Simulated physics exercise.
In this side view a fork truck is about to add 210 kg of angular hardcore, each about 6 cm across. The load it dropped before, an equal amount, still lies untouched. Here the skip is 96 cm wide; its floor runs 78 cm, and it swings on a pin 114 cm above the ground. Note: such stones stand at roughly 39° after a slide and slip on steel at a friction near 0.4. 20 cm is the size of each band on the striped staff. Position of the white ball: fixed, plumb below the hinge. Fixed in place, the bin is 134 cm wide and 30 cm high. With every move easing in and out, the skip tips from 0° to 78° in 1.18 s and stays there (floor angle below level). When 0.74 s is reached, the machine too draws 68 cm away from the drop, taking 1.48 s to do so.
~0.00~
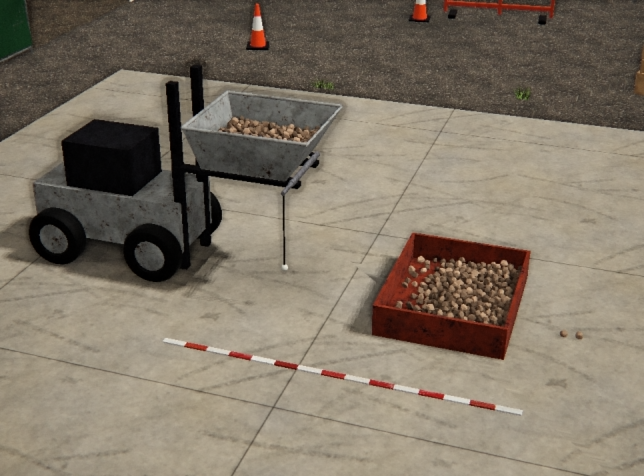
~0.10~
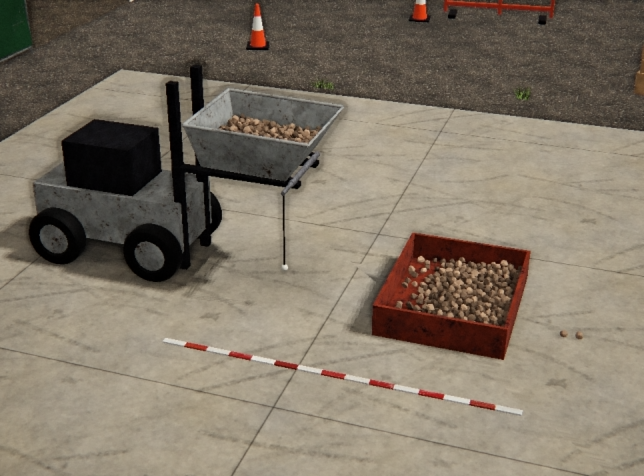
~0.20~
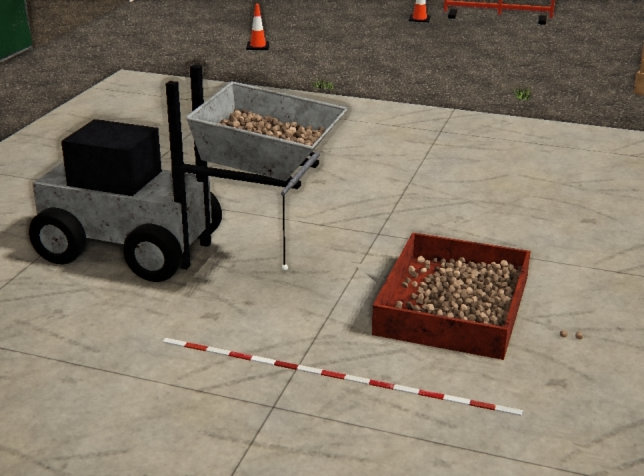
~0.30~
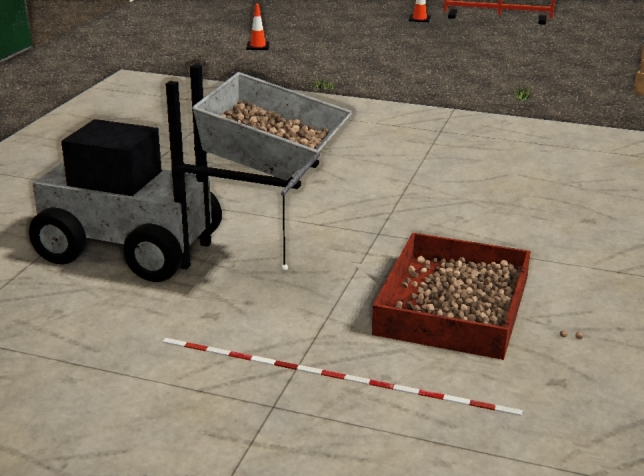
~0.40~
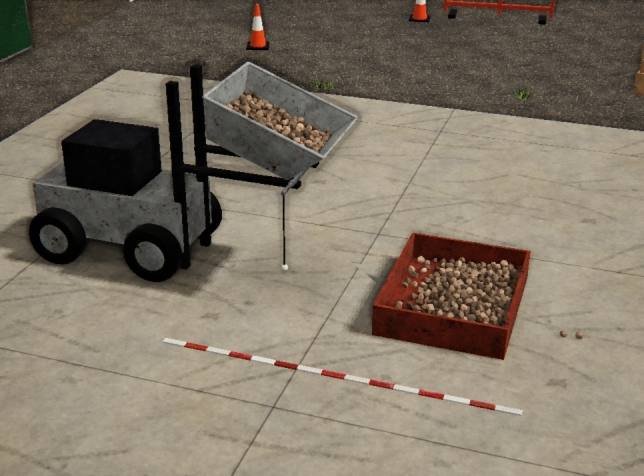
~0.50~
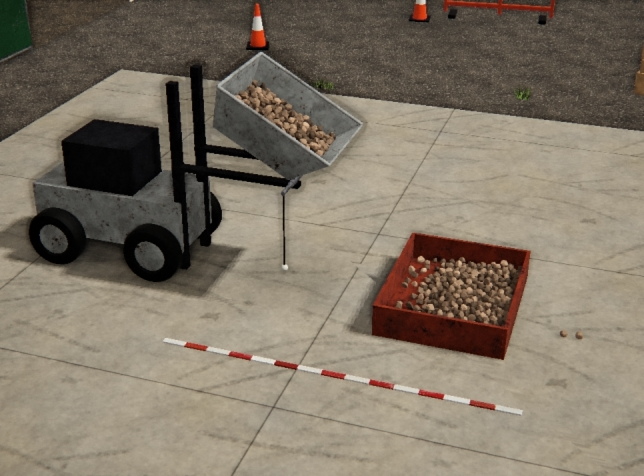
The clip opens on a small wheeled fork truck at left holding a grey skip of brown stones level, with a red bin of similar stones on the concrete to the right. The skip then tilts gradually down toward the right, its rear rising steeply, while the truck stays still.
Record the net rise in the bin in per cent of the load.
Net rise: About 3 %.
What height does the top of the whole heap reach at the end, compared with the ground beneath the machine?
28 cm above.
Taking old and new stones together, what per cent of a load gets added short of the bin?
About 80 per cent.
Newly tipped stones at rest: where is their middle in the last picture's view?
Near (352, 286).
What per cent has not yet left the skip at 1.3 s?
Roughly 85 per cent remains inside.
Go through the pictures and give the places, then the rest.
The skip is at 0°, its lip at (307, 145); the top of the load is at (289, 133). The earlier load is highest near (462, 284), 25 cm above ground level, 100 % in the bin, in the first frame.
Lip at (308, 146), floor tilted 2°, highest stones at (264, 128); the stones move at 0.2 m/s on average, in the second frame.
Lip at (312, 148), floor tilted 6°, highest stones at (246, 120); the stones move at 0.5 m/s on average, in the third frame.
The skip is at 13°, its lip at (317, 152); the top of the load is at (240, 111); the stones move at 0.6 m/s on average, in the fourth frame.
Lip at (323, 158), floor tilted 21°, highest stones at (244, 100); the stones move at 0.7 m/s on average, in the fifth frame.
The skip is at 30°, its lip at (329, 165); the top of the load is at (251, 91); the stones move at 0.7 m/s on average, in the sixth frame.
After 0.9 s the floor is at 65°; in per cent of one load, 100 in the skip, 100 in the bin; the foremost stones are at (526, 311).
After 1.3 s the floor is at 78°; in per cent of one load, 85 in the skip, 15 short of the bin, 100 in the bin; the foremost stones are at (526, 311).
After 2.7 s the floor is at 78°; in per cent of one load, 21 in the skip, 76 short of the bin, 102 in the bin, 0 beside or beyond the bin; the foremost stones are at (525, 315).
After 5.0 s the floor is at 78°; in per cent of one load, 19 in the skip, 78 short of the bin, 102 in the bin, 0 beside or beyond the bin; the foremost stones are at (525, 315). Net gain in the bin, 3.
